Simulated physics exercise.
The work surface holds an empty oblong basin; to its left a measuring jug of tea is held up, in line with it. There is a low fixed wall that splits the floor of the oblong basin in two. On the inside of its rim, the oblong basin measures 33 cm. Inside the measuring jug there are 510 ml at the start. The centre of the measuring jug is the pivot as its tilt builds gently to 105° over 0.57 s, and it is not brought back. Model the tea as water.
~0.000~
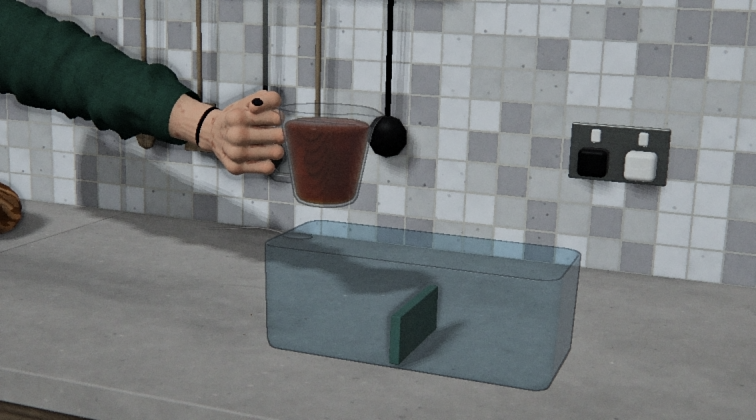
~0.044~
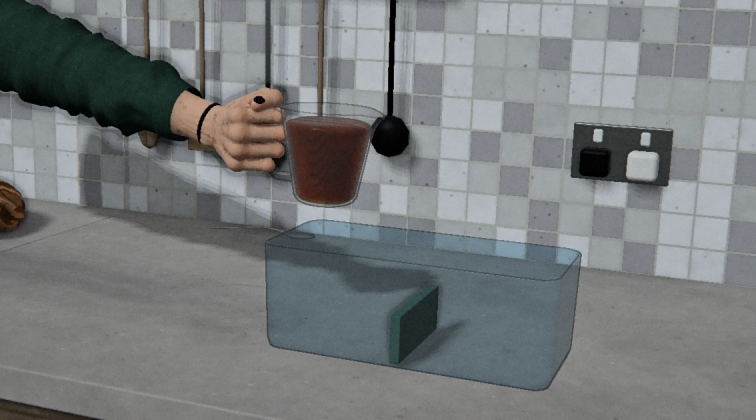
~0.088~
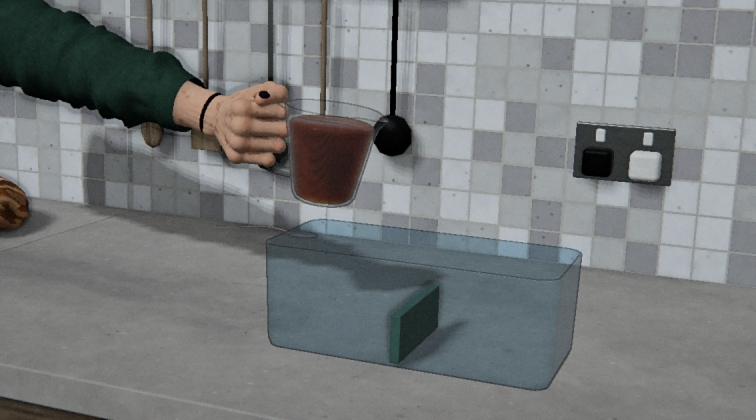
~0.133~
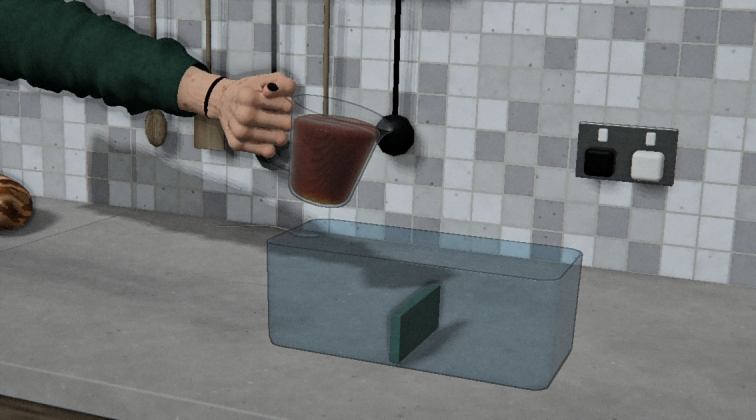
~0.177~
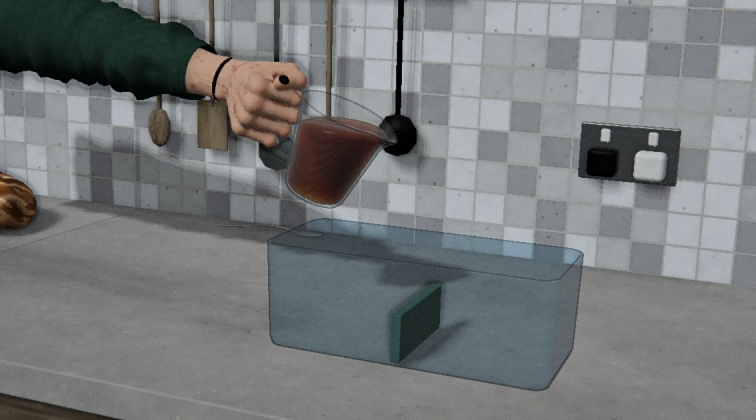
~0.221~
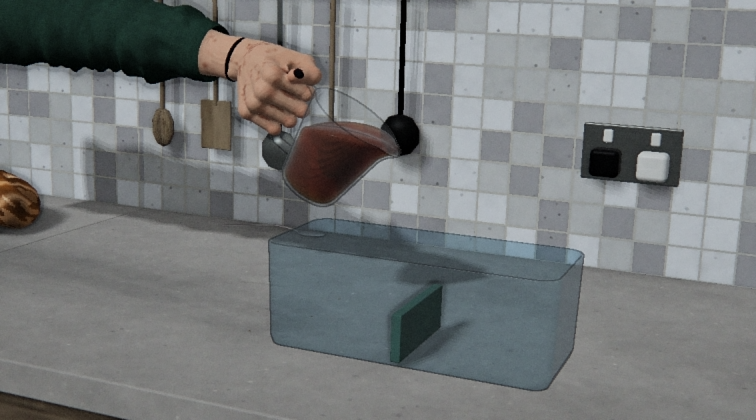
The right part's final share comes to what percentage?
It comes to roughly 37 %.
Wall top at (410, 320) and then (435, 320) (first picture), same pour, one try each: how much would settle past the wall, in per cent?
It comes to 55 per cent, and then 20 per cent.
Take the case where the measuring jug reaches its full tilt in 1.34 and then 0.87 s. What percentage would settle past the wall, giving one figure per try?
About 65 %, then about 50 %.
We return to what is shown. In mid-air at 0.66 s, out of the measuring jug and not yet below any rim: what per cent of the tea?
4 per cent or so.
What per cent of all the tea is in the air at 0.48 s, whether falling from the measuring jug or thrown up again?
About 18 per cent.
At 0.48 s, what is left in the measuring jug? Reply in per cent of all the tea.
Around 42 percent.
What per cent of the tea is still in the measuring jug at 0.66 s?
Roughly 5 percent remains.
Then, 0.48 s in, the tilt is 98° and 41 per cent is still to pour, 12 is left of the wall and 28 right of it.
Then, 0.66 s in, the tilt is 105° and 5 per cent is still to pour, 54 is left of the wall and 37 right of it.
Then, 0.86 s in, the tilt is 105° and 0 per cent is still to pour, 62 is left of the wall and 37 right of it.
Then, 1.07 s in, the tilt is 105° and 0 per cent is still to pour, 62 is left of the wall and 37 right of it.
Finally, 62 per cent lies left of the wall, 37 right of it and 1 outside.
